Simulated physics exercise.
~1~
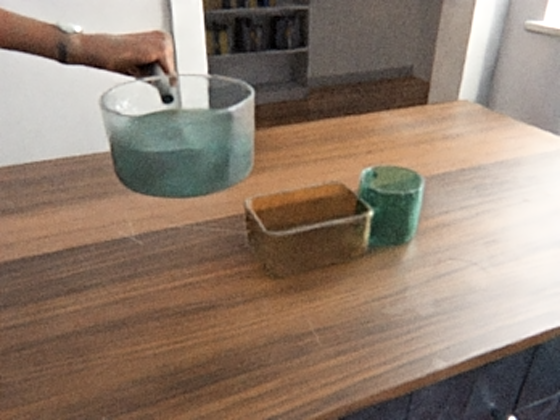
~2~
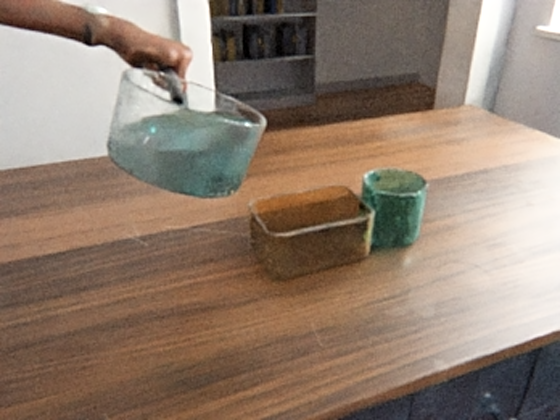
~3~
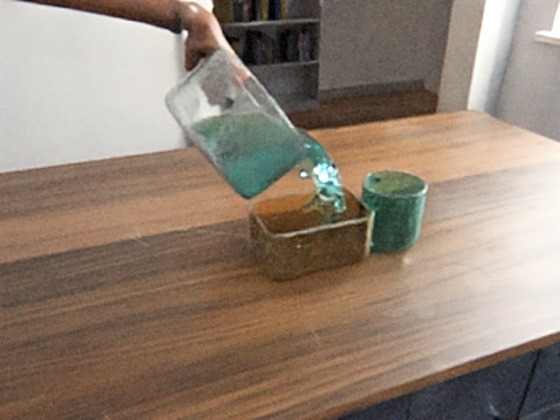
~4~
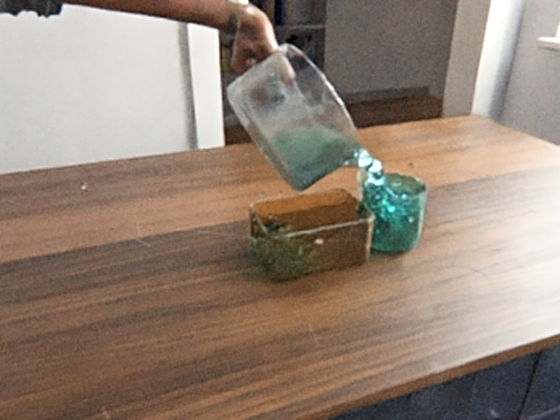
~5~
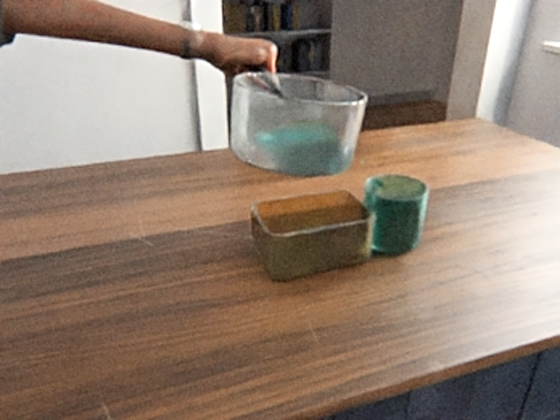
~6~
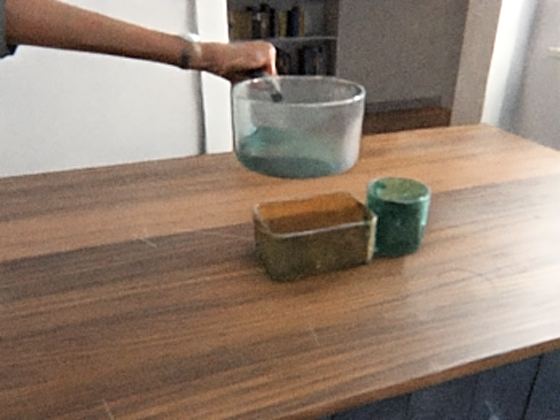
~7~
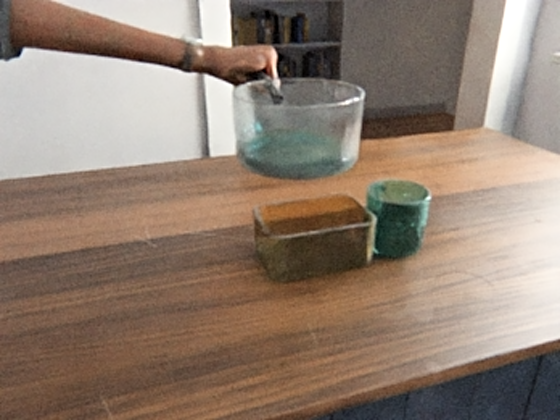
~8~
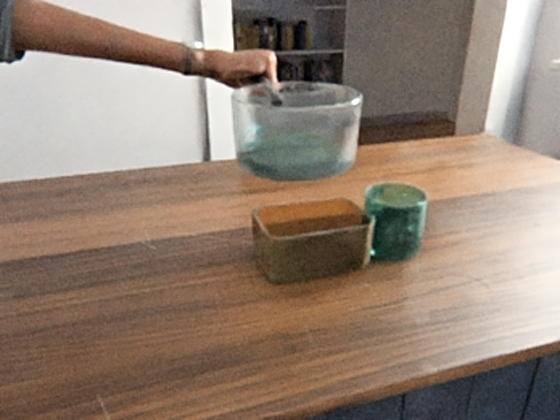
A hand tilting a clear saucepan of teal water over an oblong tub, then a green mug, before levelling it partly full.
